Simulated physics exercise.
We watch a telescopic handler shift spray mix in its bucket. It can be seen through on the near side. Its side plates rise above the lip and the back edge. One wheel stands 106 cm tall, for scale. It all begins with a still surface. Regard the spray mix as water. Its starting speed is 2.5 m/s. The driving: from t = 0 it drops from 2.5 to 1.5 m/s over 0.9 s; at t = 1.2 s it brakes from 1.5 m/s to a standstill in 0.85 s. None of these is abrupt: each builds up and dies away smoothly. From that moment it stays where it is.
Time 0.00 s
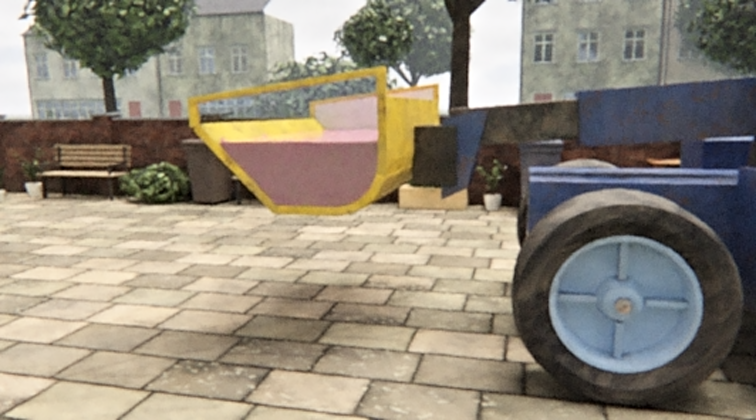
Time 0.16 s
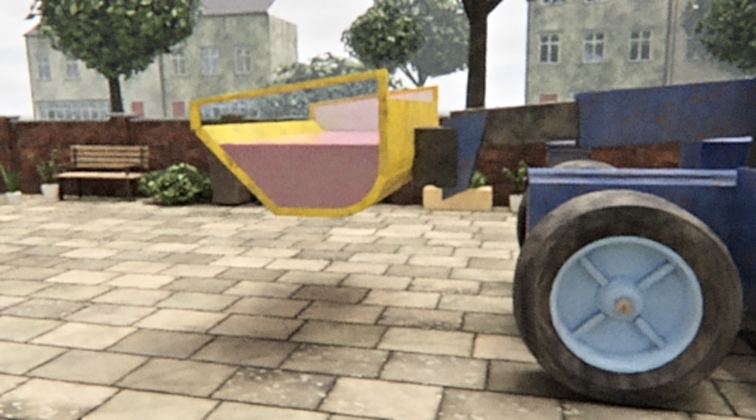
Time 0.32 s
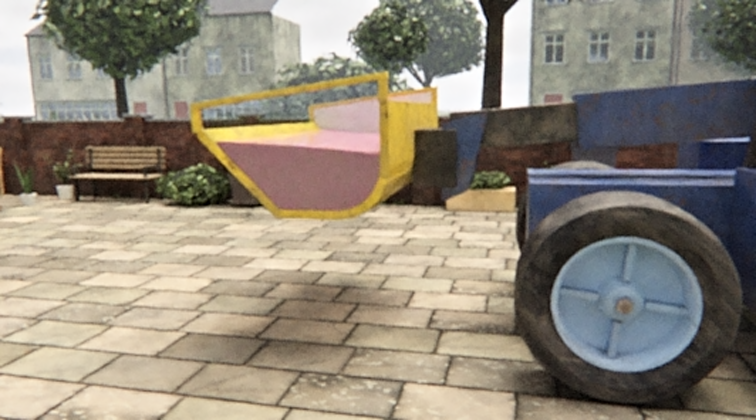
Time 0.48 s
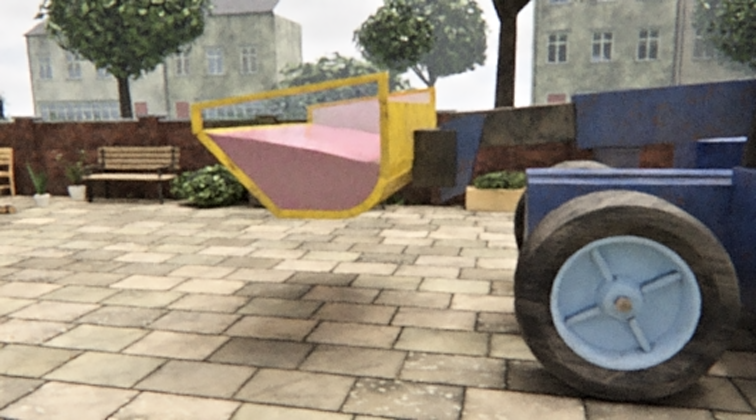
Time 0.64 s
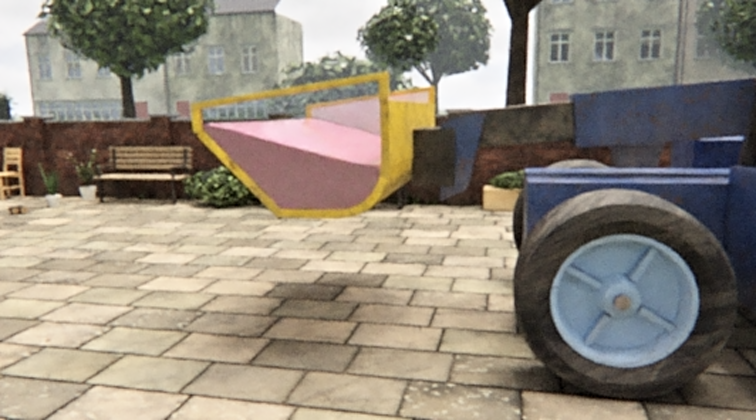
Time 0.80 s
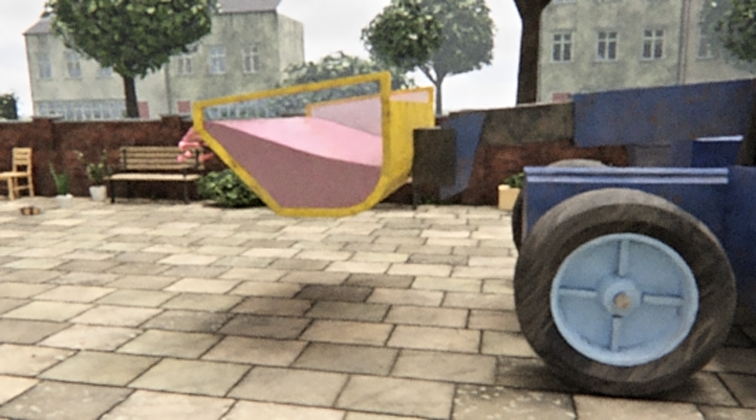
At first, pink liquid lies nearly level in the see-through, yellow-edged bucket of a blue machine rolling left across a paved yard. As its wheel turns and the background shifts right, the liquid slopes, sinking toward the back on the right, and finally a little comes out over the left lip.
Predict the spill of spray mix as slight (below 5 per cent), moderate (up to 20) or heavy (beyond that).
Heavy.
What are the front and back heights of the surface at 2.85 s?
About 20 cm in front, about 42 cm behind.
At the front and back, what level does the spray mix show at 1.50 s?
Roughly 34 cm in front and 38 cm behind.
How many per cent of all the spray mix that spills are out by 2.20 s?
About 80 %.
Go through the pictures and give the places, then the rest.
In the first picture, the surface is at (277, 143) near the front wall; the surface is at (365, 143) near the back wall; the lip is at (200, 124); the front is on the left.
In the second picture, the surface is at (279, 145) near the front wall; the surface is at (366, 146) near the back wall.
In the third picture, the surface is at (280, 147) near the front wall; the surface is at (367, 154) near the back wall.
In the fourth picture, the surface is at (280, 146) near the front wall; the surface is at (368, 162) near the back wall.
In the fifth picture, the surface is at (281, 145) near the front wall; the surface is at (368, 166) near the back wall.
In the sixth picture, the surface is at (282, 145) near the front wall; the surface is at (370, 166) near the back wall; the lip is at (204, 128); spray mix is coming out, 2 per cent so far.
By 1.50 s the surface stands 38 cm at the back and 33 cm at the front; 3 per cent is out, over the front.
By 2.20 s the surface stands 20 cm at the back and 30 cm at the front; 20 per cent is out, over the front.
By 2.85 s the surface stands 42 cm at the back and 21 cm at the front; 21 per cent is out, over the front.
By 4.93 s 24 per cent is out, over the front, 124 of 509 litres.
